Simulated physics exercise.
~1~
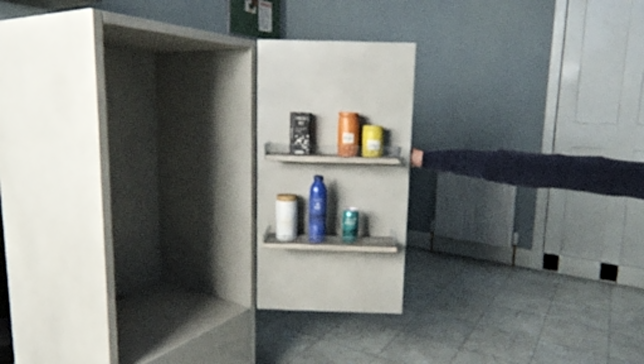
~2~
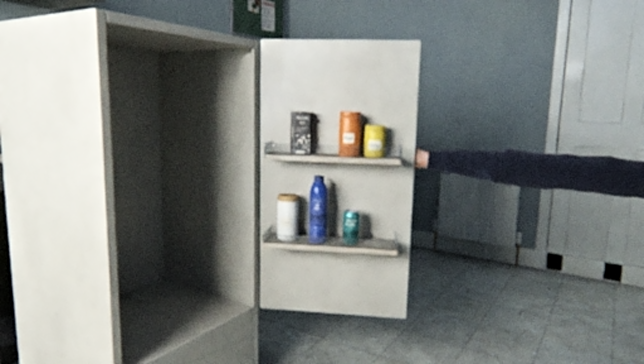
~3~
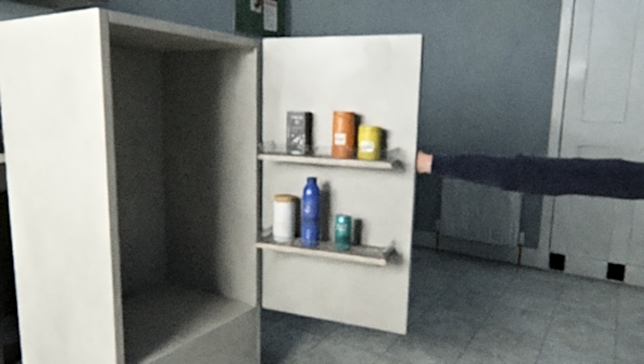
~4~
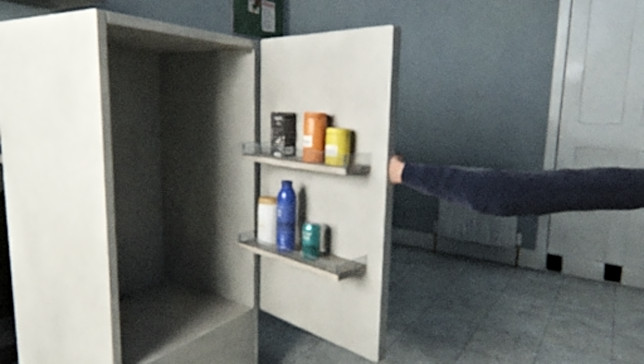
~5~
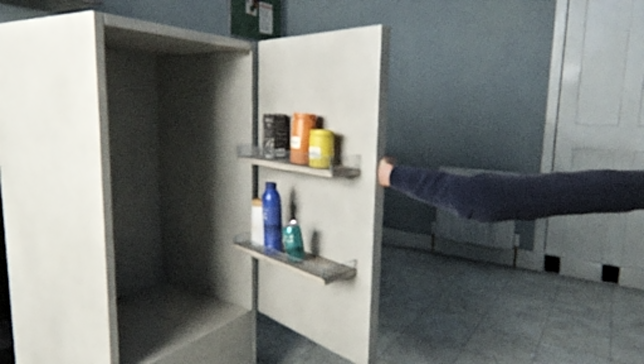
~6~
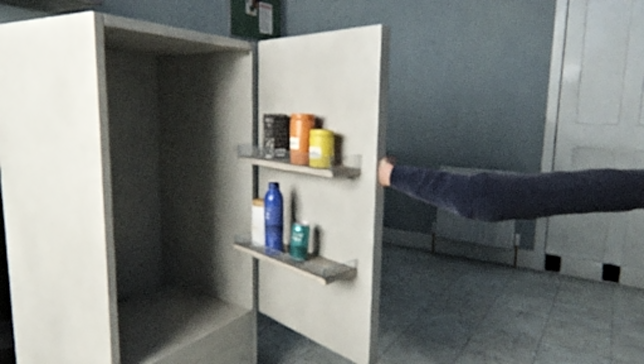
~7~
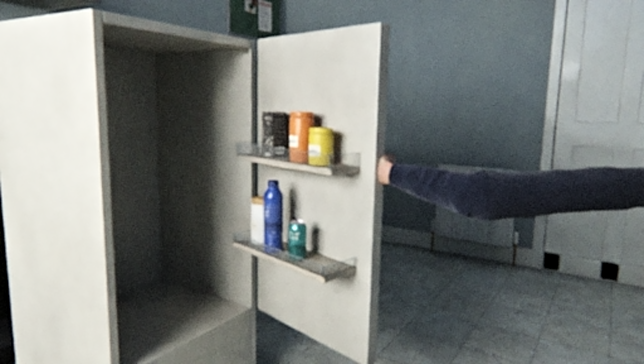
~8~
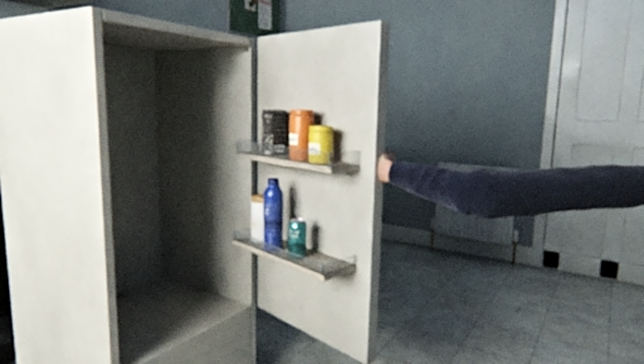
An arm in a dark sleeve reaches in from the right and holds the edge of an open door on a pale, empty fridge-like cabinet, seen from the front in a blue-grey room. The door's upper rack carries a black carton, an orange jar and a yellow jar, and the lower one a white jar, a blue bottle and a turquoise can. The hand pushes the door partway toward the cabinet, and it stops abruptly, still open. The turquoise can leans briefly, then settles upright. All six items end standing in the racks, the hand still at the door.
